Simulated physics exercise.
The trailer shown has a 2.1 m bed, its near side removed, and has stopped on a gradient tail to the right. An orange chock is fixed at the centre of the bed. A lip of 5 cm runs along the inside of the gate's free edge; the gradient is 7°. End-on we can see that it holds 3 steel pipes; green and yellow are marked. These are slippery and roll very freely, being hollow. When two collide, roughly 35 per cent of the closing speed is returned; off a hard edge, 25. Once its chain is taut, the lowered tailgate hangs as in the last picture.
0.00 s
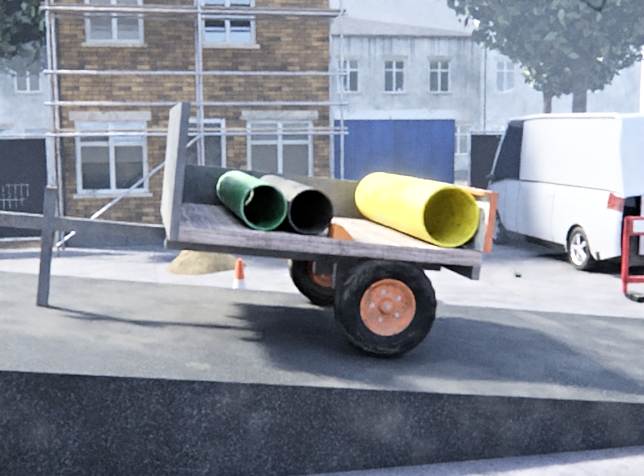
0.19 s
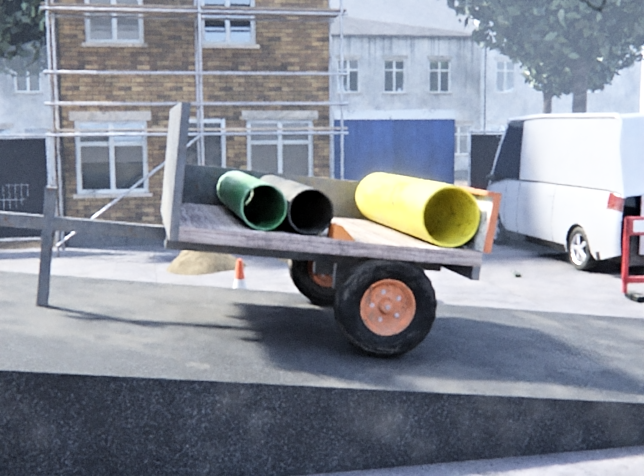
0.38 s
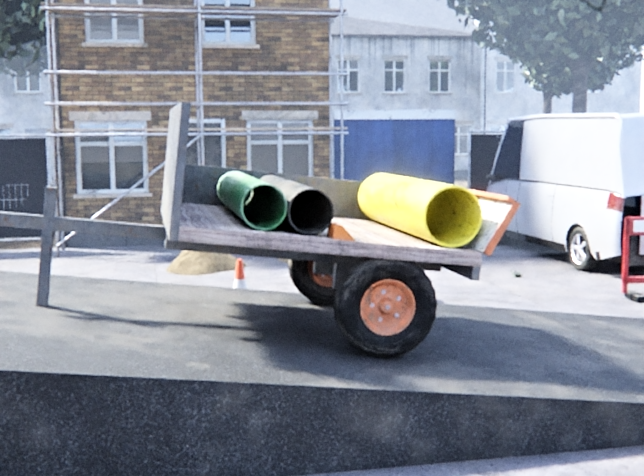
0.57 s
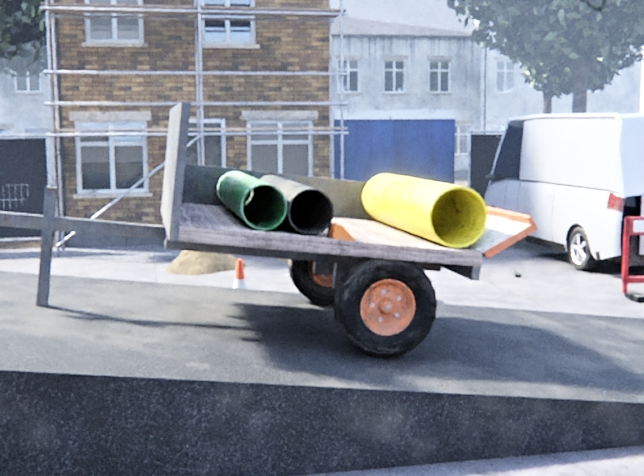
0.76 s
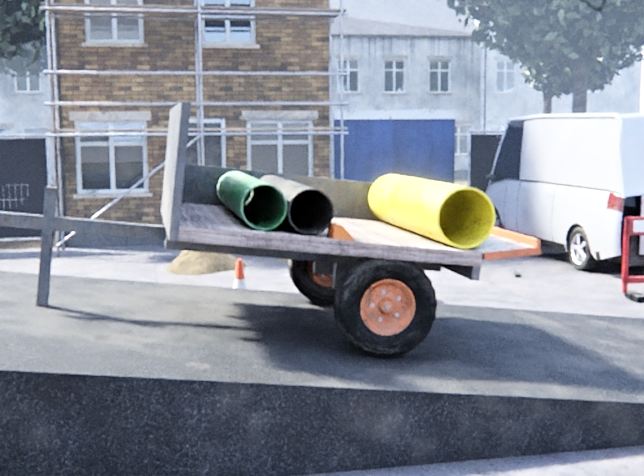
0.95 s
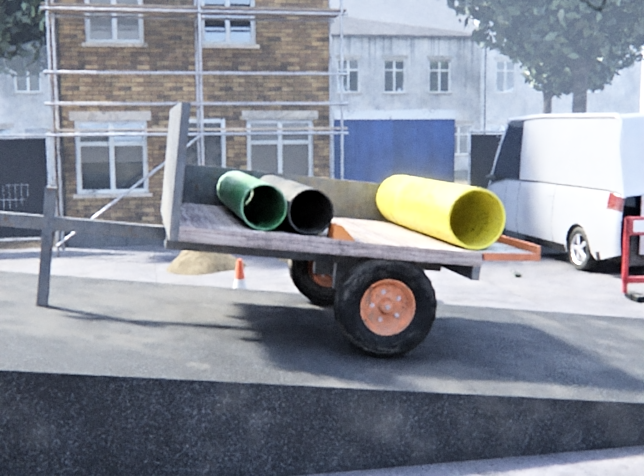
On a sloping road outside a scaffolded brick house, a parked trailer carries green, black and yellow pipes. The orange tailgate at its right end swings down from upright until it lies roughly in line with the bed, while the yellow pipe rolls a short way right and the other two stay still.
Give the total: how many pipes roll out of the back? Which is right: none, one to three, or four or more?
The right one is none.
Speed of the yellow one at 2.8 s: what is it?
0.1 m/s, roughly.
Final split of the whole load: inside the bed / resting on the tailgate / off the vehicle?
The numbers run 2, 1, 0 in that sequence.
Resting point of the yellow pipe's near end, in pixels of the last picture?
Look near pixel (511, 220).
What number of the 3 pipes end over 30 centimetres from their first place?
The count is 1.
After 2.8 s, green is on the bed, 155 cm short of the hinge; yellow is on the bed, 5 cm short of the hinge; 0 out so far.
After 5.3 s, yellow is on the gate, 15 cm past the hinge; no change for green; 0 out so far.
At rest (8.2 s), green is on the bed, 155 cm short of the hinge; yellow is on the gate, 25 cm past the hinge; 0 out so far.
